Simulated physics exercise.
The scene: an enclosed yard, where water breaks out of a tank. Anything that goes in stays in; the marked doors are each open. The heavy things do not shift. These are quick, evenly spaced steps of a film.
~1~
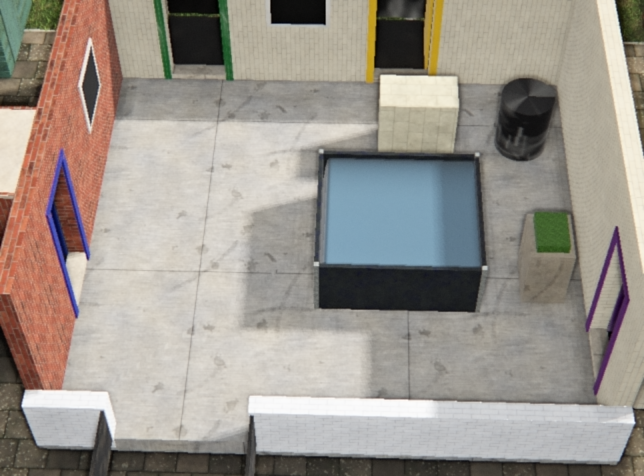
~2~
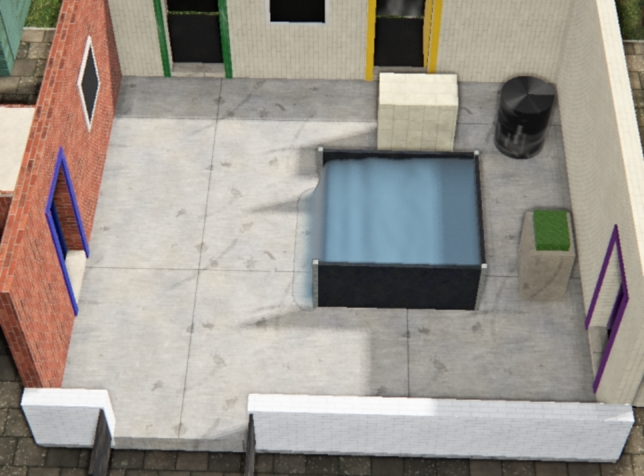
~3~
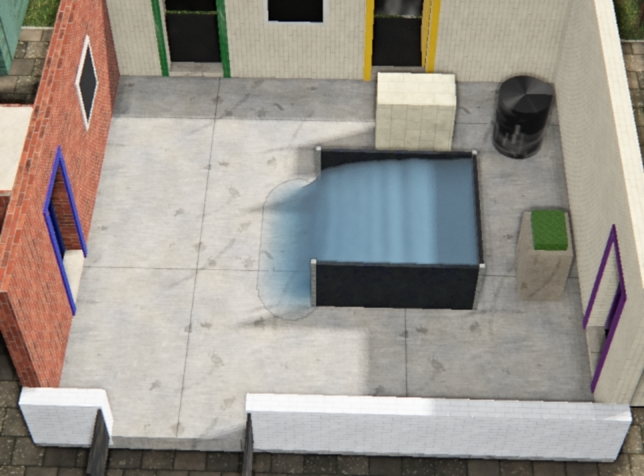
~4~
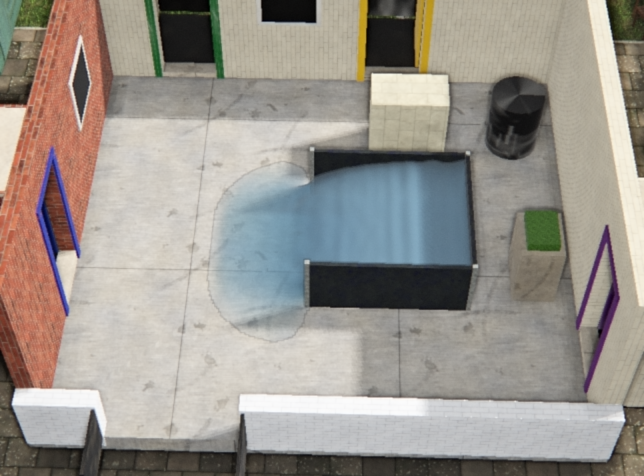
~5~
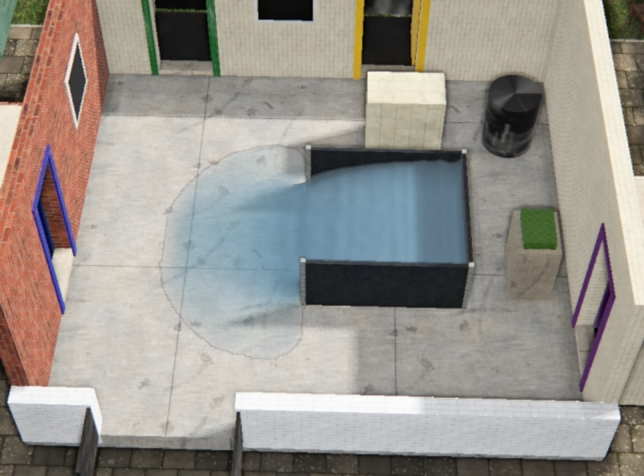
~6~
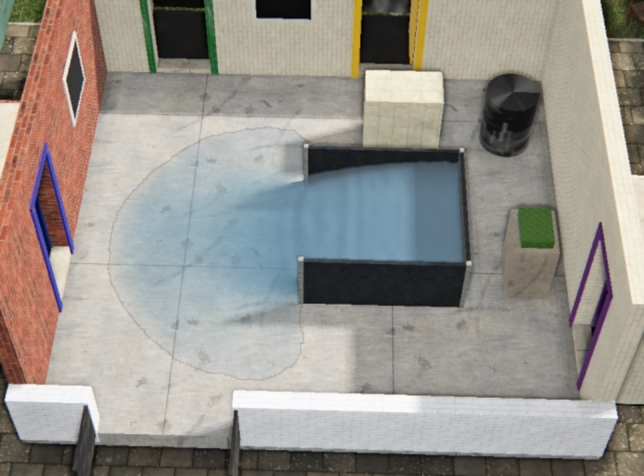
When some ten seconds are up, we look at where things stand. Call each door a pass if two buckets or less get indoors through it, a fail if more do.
Blue door: Fail, yellow door: Pass, purple door: Pass, green door: Fail.
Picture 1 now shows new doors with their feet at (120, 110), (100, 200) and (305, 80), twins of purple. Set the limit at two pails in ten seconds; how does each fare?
Note: Door one overshoots; door two overshoots; door three undershoots.
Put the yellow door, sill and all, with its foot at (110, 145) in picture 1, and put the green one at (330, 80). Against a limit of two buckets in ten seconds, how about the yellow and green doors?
The yellow one crosses the limit, while the green one remains below the limit.
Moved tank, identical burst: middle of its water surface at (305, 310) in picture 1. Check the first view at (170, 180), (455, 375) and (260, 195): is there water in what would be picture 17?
Check in sequence: Soaked through, still parched, still parched.
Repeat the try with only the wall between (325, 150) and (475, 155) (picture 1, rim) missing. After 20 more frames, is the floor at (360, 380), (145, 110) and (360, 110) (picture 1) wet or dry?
In turn: Untouched, then inundated, then inundated.
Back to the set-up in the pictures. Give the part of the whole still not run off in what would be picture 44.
About 78 %.
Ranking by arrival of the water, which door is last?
The purple one.
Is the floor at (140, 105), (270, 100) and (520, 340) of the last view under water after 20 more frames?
Result, in that order: Wetted / wetted / not wetted.
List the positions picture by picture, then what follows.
The first frame shows still water in the tank at (399, 212).
In the second frame, water pours out at (320, 235) and has run to (312, 308).
In the third frame, the front is at (284, 314), out from the gap at (318, 235).
In the fourth frame, water pours out at (312, 238) and has run to (259, 172).
In the fifth frame, water pours out at (308, 236) and has run to (173, 296).
In the sixth frame, water pours out at (306, 235) and has run to (115, 246).
A moment on, water covers 45 % of the floor; the blue door over two buckets in, the yellow door not reached, the purple door not reached, the green door not reached.
Next, water covers 45 % of the floor; the blue door far over two buckets in, the yellow door not reached, the purple door not reached, the green door wet at the sill, nothing in.
Then, water covers 50 % of the floor; the blue door far over two buckets in, the yellow door not reached, the purple door not reached, the green door over two buckets in.
Later, water covers 90 % of the floor; the blue door far over two buckets in, the yellow door wet at the sill, nothing in, the purple door wet at the sill, nothing in, the green door far over two buckets in.
In the end, water covers 100 % of the floor; the blue door far over two buckets in, the yellow door wet at the sill, nothing in, the purple door wet at the sill, nothing in, the green door far over two buckets in.
